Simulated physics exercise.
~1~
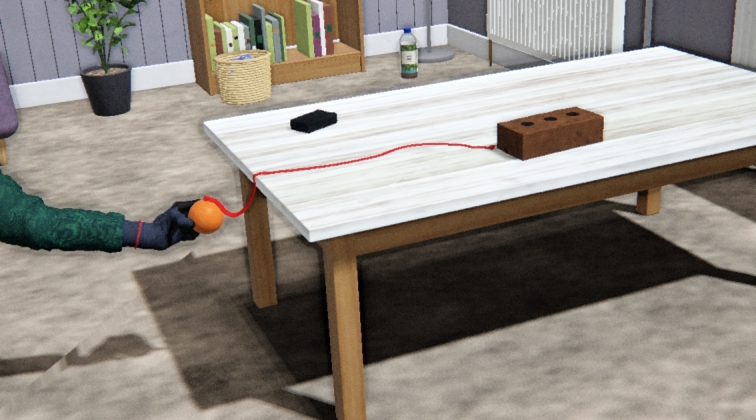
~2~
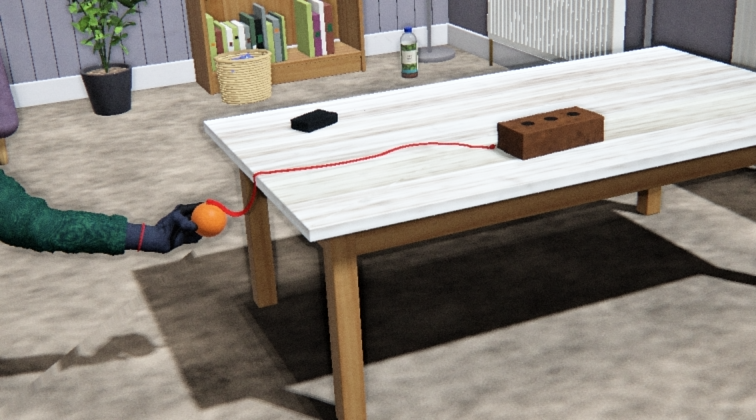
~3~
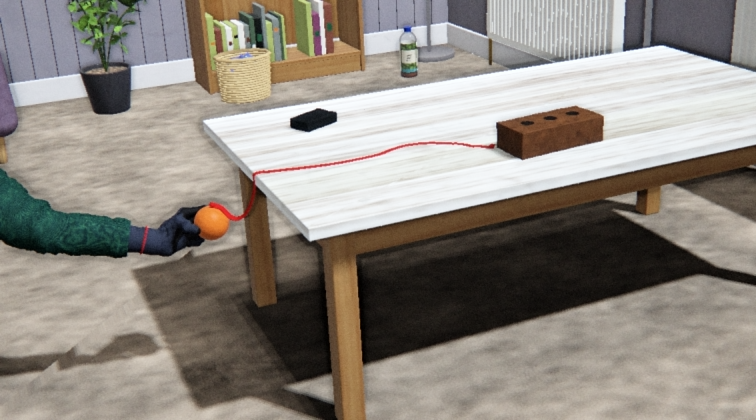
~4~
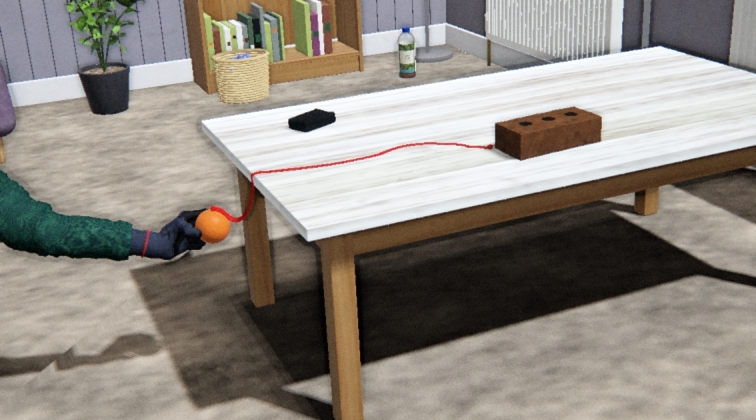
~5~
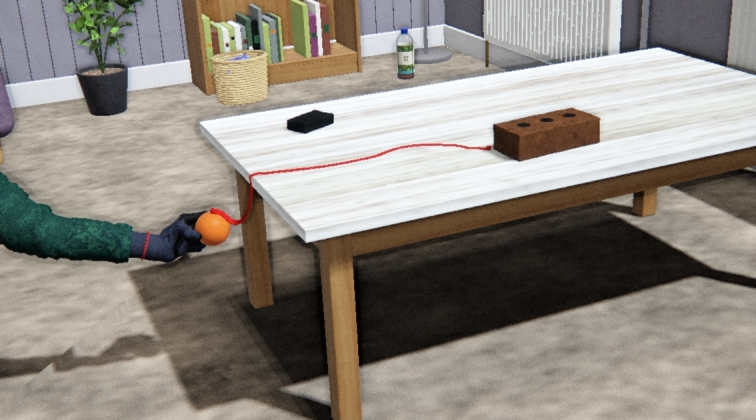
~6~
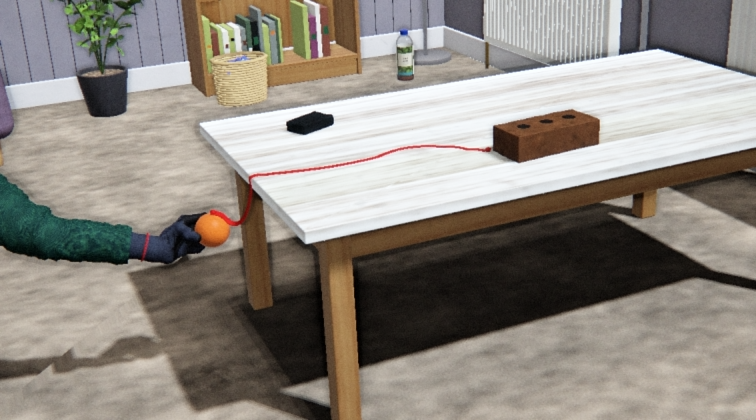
An orange held by a dark-gloved hand in a green sleeve dips slightly beside the left end of a white-topped table, then stays nearly still. The red ribbon from it runs over the table edge to a brick, which stays in place, as does a small black sponge nearby.
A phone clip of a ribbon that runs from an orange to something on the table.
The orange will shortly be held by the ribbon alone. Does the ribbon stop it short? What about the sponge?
Well, the orange stays aloft; as for the sponge, it holds its position.
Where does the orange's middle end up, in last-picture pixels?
It ends up somewhere near (309, 296).
Then, 0.40 s on from there, orange off the ground near (291, 273); brick in place; sponge in place.
Then, 0.98 s on from there, orange off the ground near (217, 297); brick in place; sponge in place.
Then, 1.90 s on from there, orange off the ground near (237, 305); brick in place; sponge in place.
In the end, orange off the ground near (309, 296); brick in place; sponge in place. The orange swings from the edge and the sponge stays on top.
